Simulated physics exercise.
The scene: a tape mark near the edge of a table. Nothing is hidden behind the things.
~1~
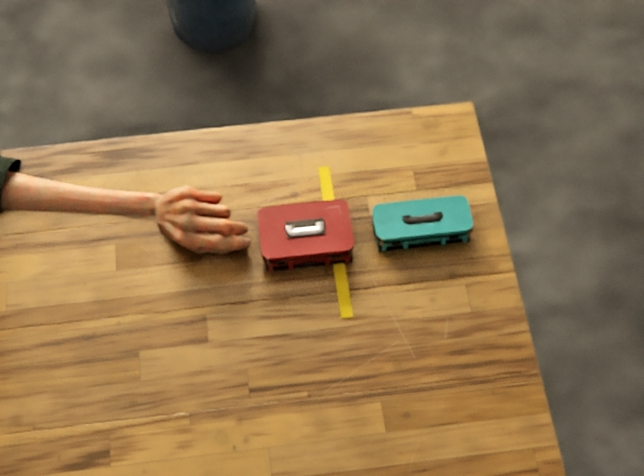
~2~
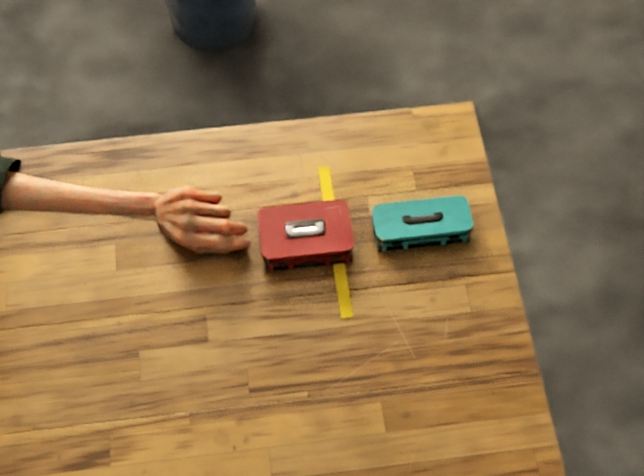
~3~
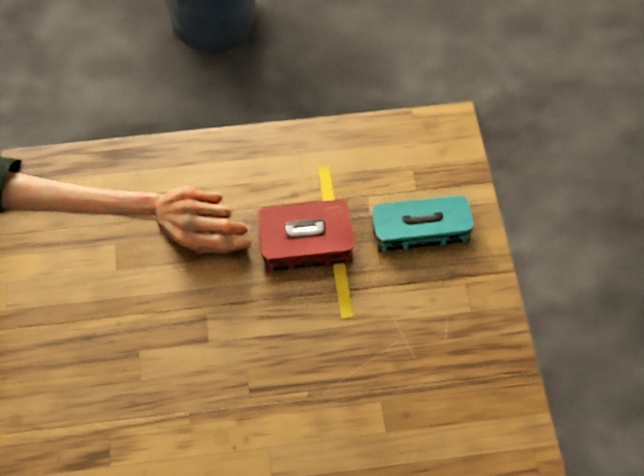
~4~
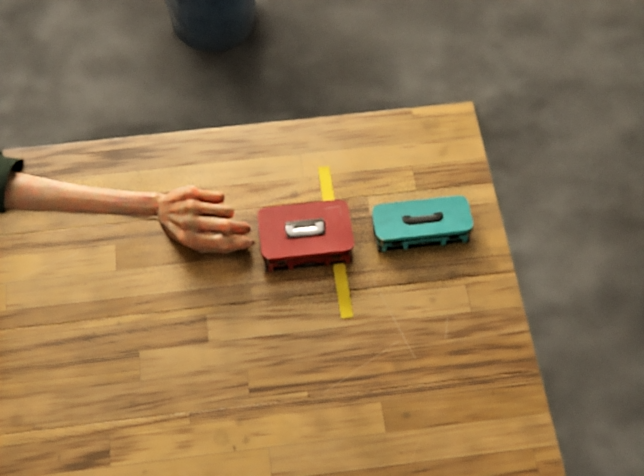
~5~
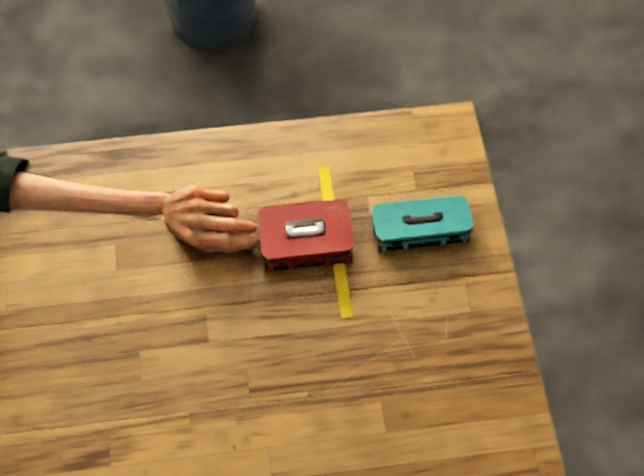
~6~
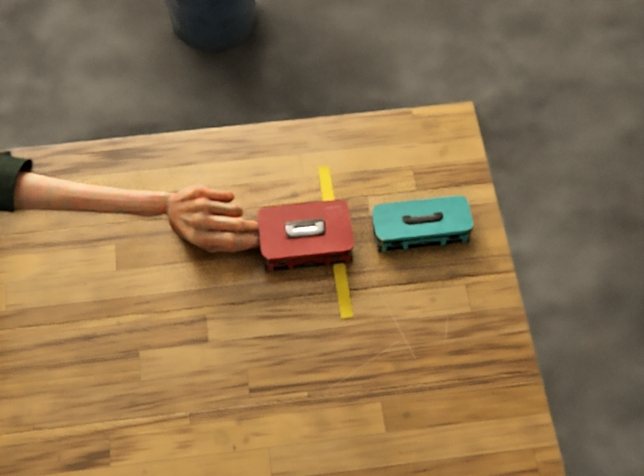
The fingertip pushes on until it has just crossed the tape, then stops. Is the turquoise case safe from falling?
Outcome: The turquoise case stays on the table.
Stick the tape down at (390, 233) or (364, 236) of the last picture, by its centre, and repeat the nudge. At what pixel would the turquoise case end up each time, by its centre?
About (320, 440) and (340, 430).
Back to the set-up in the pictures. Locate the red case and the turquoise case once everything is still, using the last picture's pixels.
Near (386, 227) and (478, 218).
Then, 0.84 s past the last view, turquoise case travelled a little near (451, 220).
Finally, the turquoise case remains on top, near (478, 217).
